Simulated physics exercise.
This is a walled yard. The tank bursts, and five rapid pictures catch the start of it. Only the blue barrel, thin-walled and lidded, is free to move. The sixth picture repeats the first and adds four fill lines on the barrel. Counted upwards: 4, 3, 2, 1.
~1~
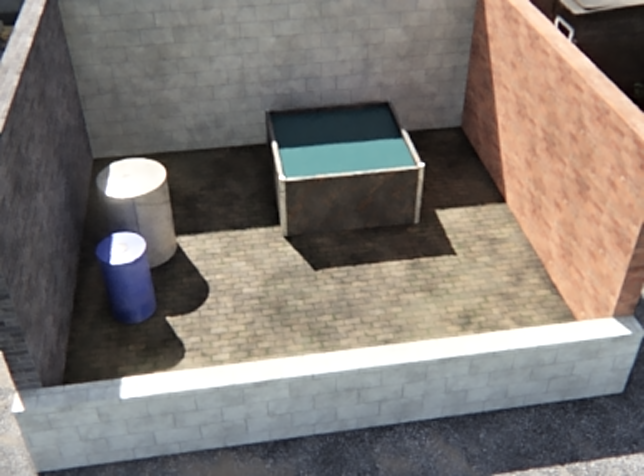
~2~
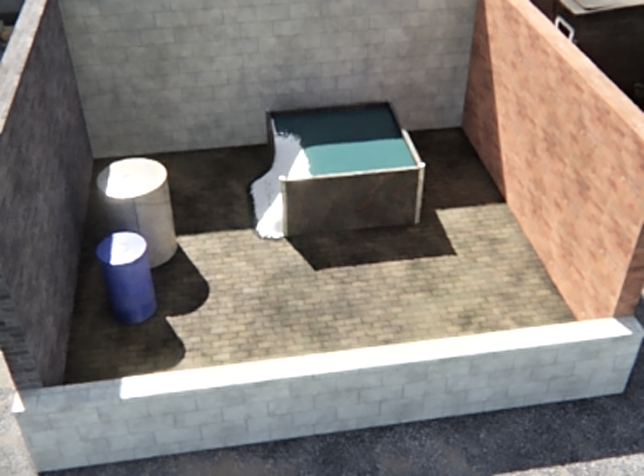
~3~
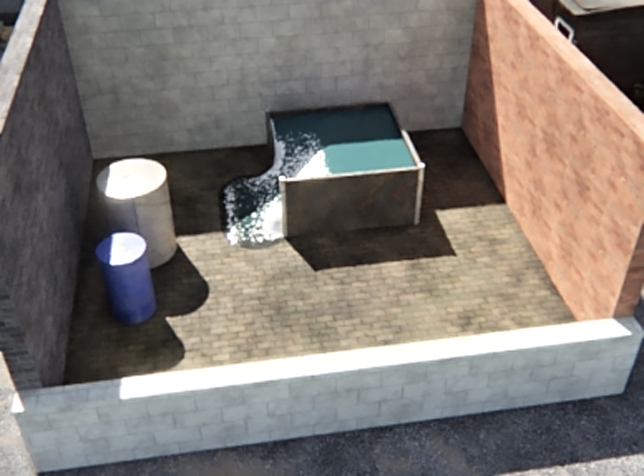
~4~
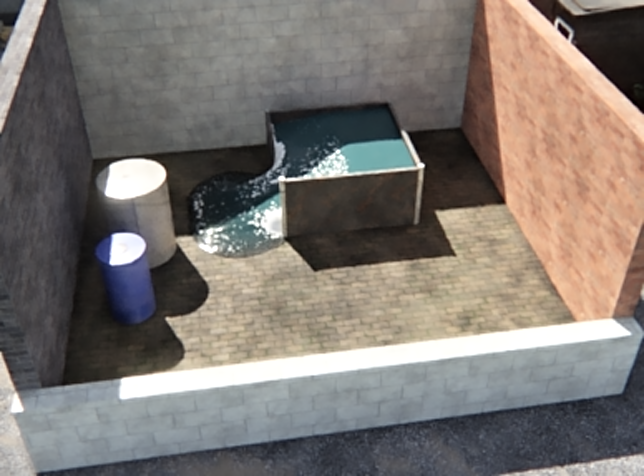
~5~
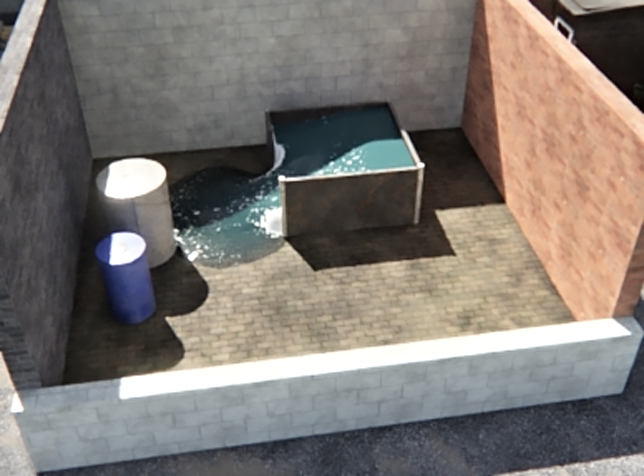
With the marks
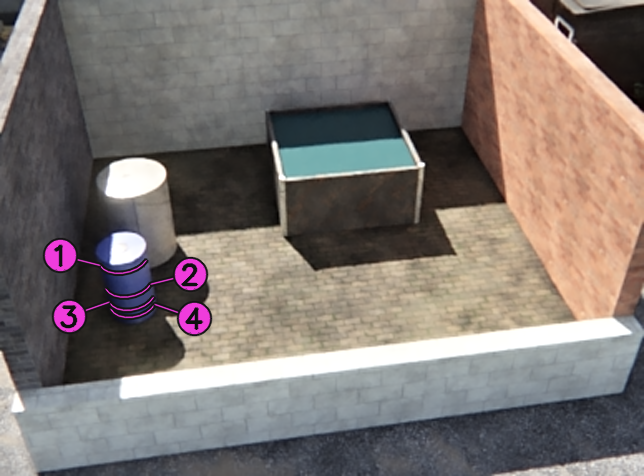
In a walled yard, water pours from a tank's left side and spreads across the paving.
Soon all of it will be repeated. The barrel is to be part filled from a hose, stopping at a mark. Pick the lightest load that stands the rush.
It is 2.
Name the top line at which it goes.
3 it is.
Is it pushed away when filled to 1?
No, that is safe.
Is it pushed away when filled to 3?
Yes.
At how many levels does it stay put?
Two of them.
On the marked copy, 1 at (122, 273); 2 at (127, 296); 3 at (130, 310); 4 at (132, 317); from the bottom up 4, 3, 2, 1.
Choosing 1, it does not move.
Choosing 2, it does not move.
Choosing 3, it is pushed about 3 times its own width away.
Choosing 4, it is pushed about 4 times its own width away.
